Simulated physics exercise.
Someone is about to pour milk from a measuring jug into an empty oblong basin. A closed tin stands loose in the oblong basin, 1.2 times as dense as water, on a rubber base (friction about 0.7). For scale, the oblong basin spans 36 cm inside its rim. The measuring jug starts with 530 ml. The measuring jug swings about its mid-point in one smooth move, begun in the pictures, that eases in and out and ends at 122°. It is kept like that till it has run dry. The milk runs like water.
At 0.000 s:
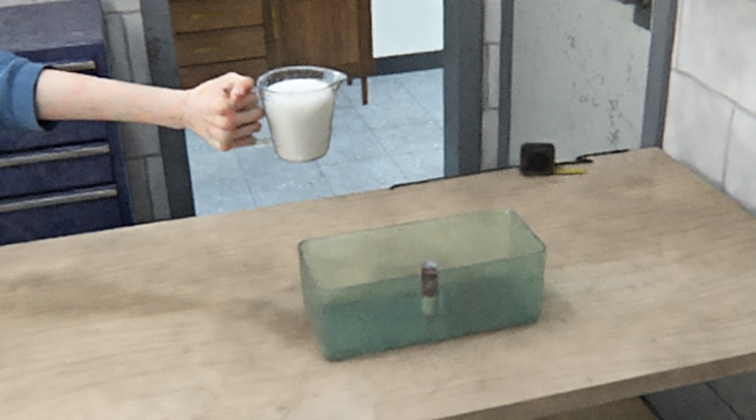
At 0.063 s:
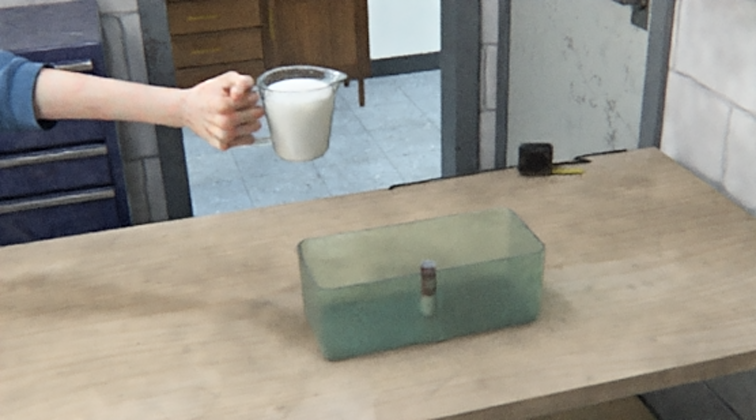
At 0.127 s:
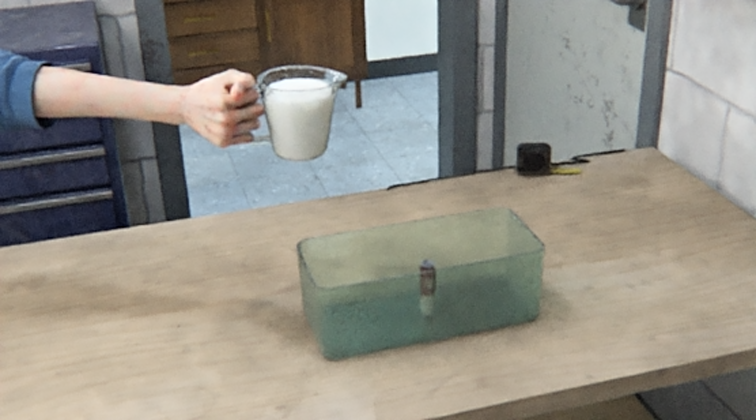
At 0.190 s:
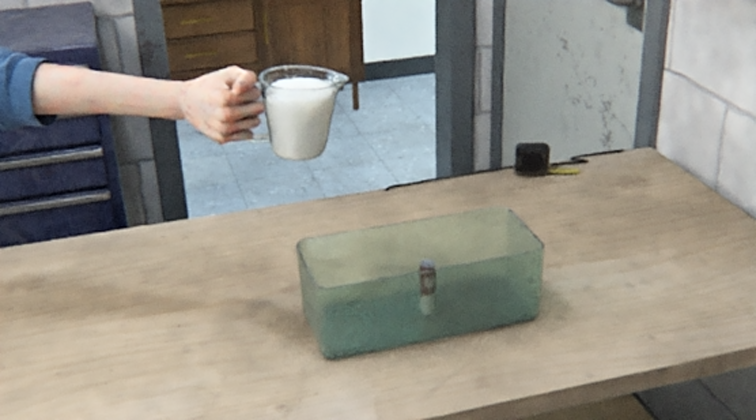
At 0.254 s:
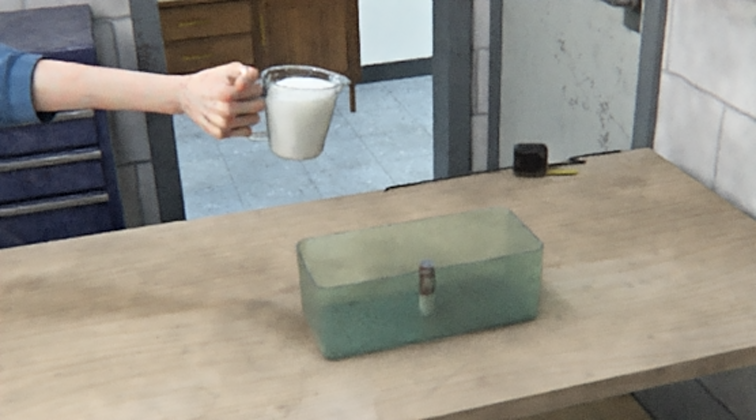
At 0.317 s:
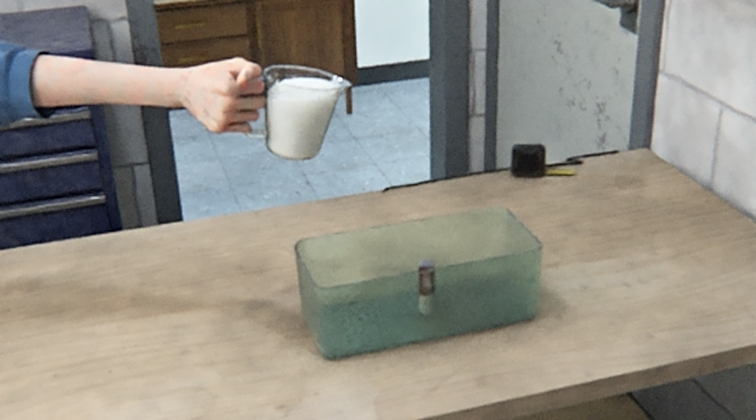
A hand held a clear measuring jug of milk in the air, up and to the left of an empty, greenish oblong basin on a wooden table, and slowly tilted it slightly to the right.
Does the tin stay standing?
The tin goes over.
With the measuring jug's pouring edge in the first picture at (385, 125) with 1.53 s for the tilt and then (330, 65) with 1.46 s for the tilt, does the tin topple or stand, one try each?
First it falls; then it keeps standing.
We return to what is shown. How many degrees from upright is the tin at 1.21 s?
Near 90° from upright.
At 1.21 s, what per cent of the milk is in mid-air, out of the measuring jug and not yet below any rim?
Some 20 per cent.
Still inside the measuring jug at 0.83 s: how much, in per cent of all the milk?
About 64 per cent.
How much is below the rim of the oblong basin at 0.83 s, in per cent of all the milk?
About 10 per cent.
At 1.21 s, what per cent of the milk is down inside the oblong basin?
About 74 per cent.
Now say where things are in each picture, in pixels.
In the first picture, it leans 0°; its right rim is at (347, 75); the milk meets the walls at (262, 94) and (333, 85); the oblong basin's rim runs from (307, 267) to (529, 229); the tin's top is at (429, 267).
In the second picture, it leans 1°; its right rim is at (346, 75); the milk meets the walls at (262, 93) and (333, 85).
In the third picture, it leans 2°; its right rim is at (347, 75); the milk meets the walls at (263, 93) and (333, 85).
In the fourth picture, it leans 5°; its right rim is at (348, 77); the milk meets the walls at (264, 92) and (334, 84).
In the fifth picture, it leans 8°; its right rim is at (350, 80); the milk meets the walls at (265, 93) and (337, 84).
In the sixth picture, it leans 12°; its right rim is at (351, 83); the milk meets the walls at (266, 93) and (340, 84).
Then, 0.83 s in, the tilt is 69° and 64 per cent is still to pour; the tin stands where it began.
Then, 1.21 s in, the tilt is 109° and 6 per cent is still to pour; the tin lies on its side.
Then, 1.60 s in, the tilt is 122° and 0 per cent is still to pour; the tin lies on its side.
Then, 2.03 s in, the tilt is 122° and 0 per cent is still to pour; the tin lies on its side.
Finally, the tin lies on its side.
